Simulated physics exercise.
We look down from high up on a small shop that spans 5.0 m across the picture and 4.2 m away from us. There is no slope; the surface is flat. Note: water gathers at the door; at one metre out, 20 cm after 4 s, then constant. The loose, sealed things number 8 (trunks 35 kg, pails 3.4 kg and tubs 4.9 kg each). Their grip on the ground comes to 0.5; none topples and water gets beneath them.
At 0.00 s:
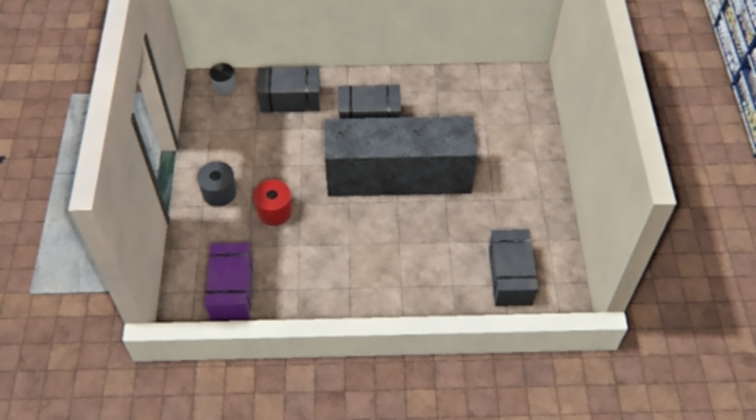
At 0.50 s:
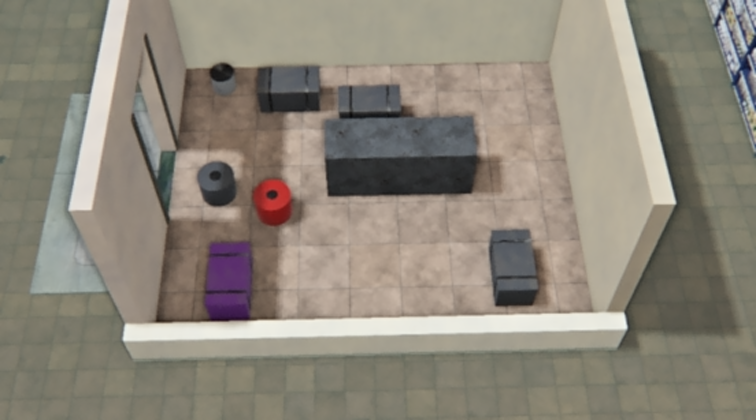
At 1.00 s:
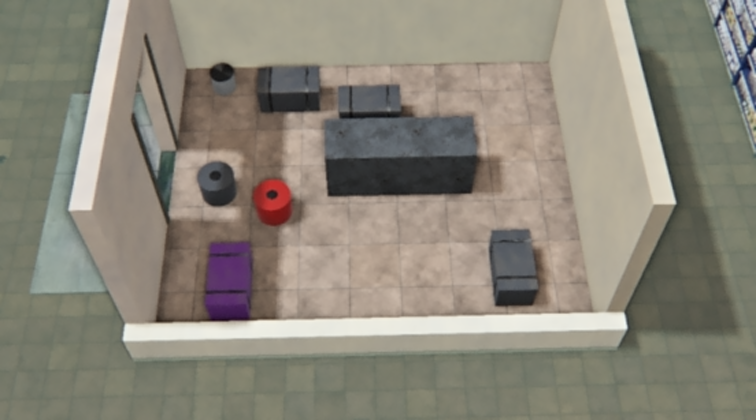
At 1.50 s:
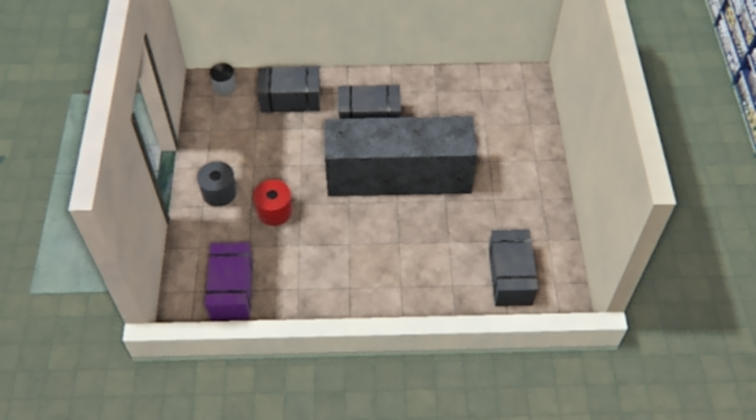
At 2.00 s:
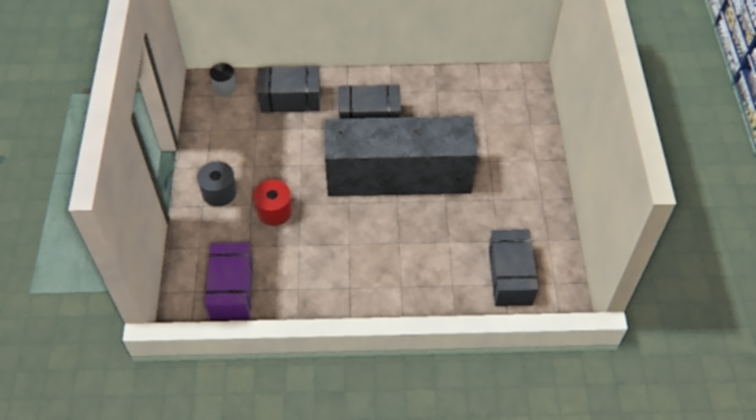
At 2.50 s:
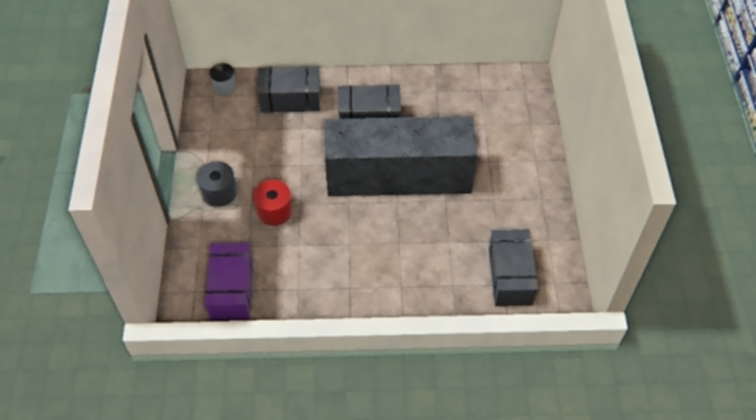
In the video, greenish water spreads over the brown tiled ground outside a small open-topped shop, then a little reaches inside the doorway at left, while the red tub, purple trunk and dark furnishings stay still.
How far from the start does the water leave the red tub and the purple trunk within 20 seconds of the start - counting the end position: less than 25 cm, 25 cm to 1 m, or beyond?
Looking at the end spots, the red tub goes a great distance and the purple trunk remains essentially still.
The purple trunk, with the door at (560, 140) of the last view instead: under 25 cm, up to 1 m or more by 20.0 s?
With that change, the purple trunk is swept well off.
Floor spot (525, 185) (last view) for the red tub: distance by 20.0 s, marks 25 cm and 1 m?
Answer: It covers a big distance.
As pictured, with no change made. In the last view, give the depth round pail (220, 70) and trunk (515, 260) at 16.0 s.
7 and 12 cm.
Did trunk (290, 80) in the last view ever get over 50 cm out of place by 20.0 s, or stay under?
The shift stays smaller.
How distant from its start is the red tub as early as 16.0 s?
About 250 cm by then.
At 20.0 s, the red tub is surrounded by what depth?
I'd say around 11 cm.
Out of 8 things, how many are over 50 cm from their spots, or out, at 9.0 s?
At that moment it comes to 3.
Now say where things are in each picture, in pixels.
In the first picture, the red tub at (272, 195), on the bottom; the purple trunk at (228, 273) rests on the ground; 0.0 m2 under water; 0 of 8 have shifted.
In the second picture, the red tub at (272, 195) rests on the ground; the purple trunk at (228, 273), on the bottom; 0.0 m2 under water; 0 of 8 have shifted.
In the third picture, the red tub at (272, 195) rests on the ground; the purple trunk at (228, 273) rests on the ground; water covers 0.0 m2; 0 of 8 have shifted.
In the fourth picture, the red tub at (272, 195) rests on the ground; the purple trunk at (228, 273) rests on the ground; 0.0 m2 under water; 0 of 8 have shifted.
In the fifth picture, the red tub at (272, 195) rests on the ground; the purple trunk at (228, 273), on the bottom; water covers 0.0 m2; 0 of 8 have shifted.
In the sixth picture, the red tub at (272, 195), on the bottom; the purple trunk at (228, 273) rests on the ground; 0.4 m2 under water; 0 of 8 have shifted.
After 4.0 s the red tub is near (277, 196), 0.1 m from its start, aground; the purple trunk is near (228, 273), 0.0 m from its start, aground; 1 afloat.
After 9.0 s the red tub is near (480, 209), 2.5 m from its start, afloat; the purple trunk is near (228, 273), 0.0 m from its start, aground; 3 afloat.
After 16.0 s the red tub is near (387, 76), 2.3 m from its start, afloat; the purple trunk is near (228, 273), 0.0 m from its start, aground; 6 afloat.
After 20.0 s the red tub is near (320, 66), 2.1 m from its start, afloat; the purple trunk is near (224, 273), 0.0 m from its start, aground; 7 afloat.
